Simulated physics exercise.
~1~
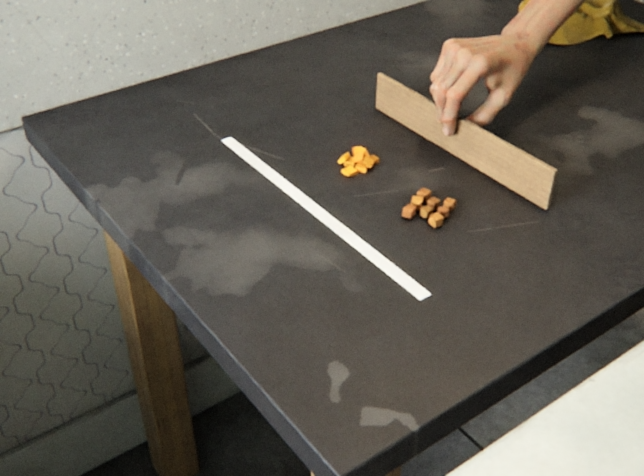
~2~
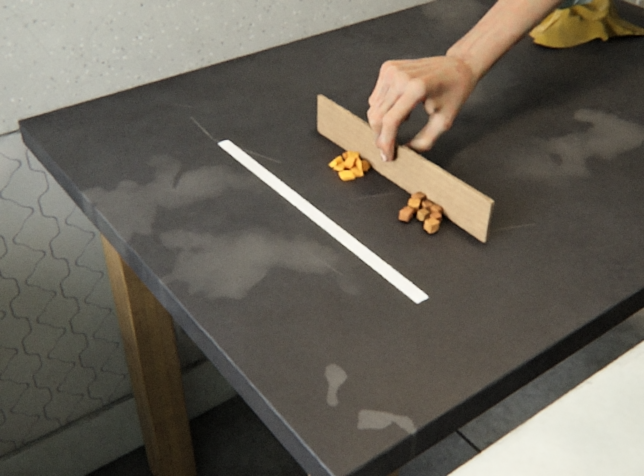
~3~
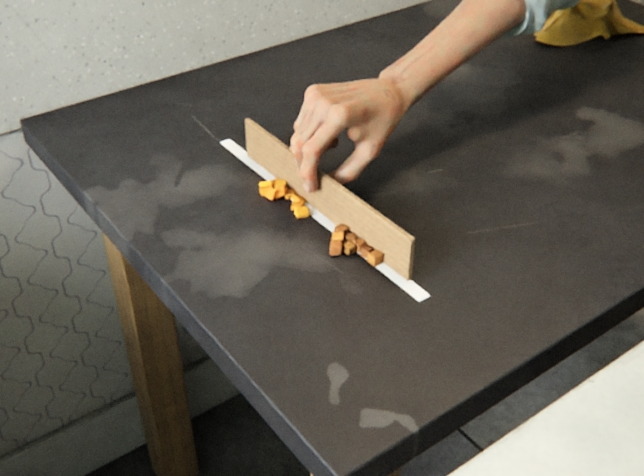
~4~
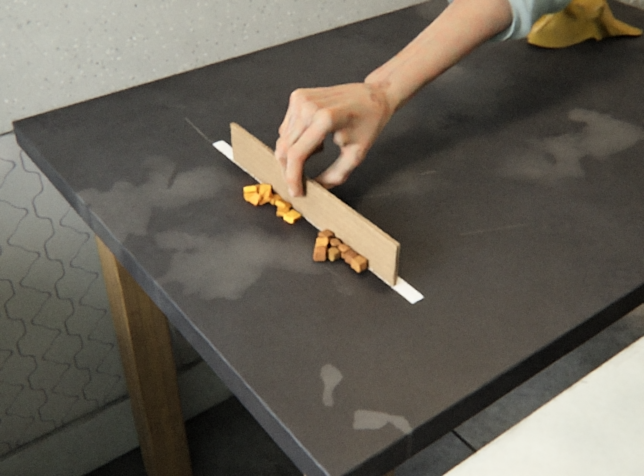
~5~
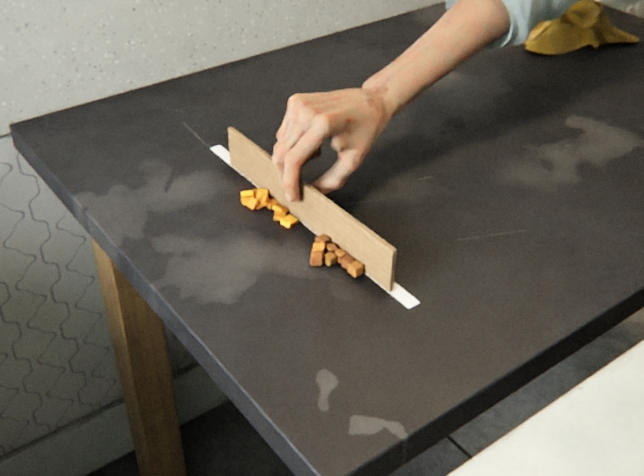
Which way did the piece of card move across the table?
The piece of card moved to the left, toward the white tape.
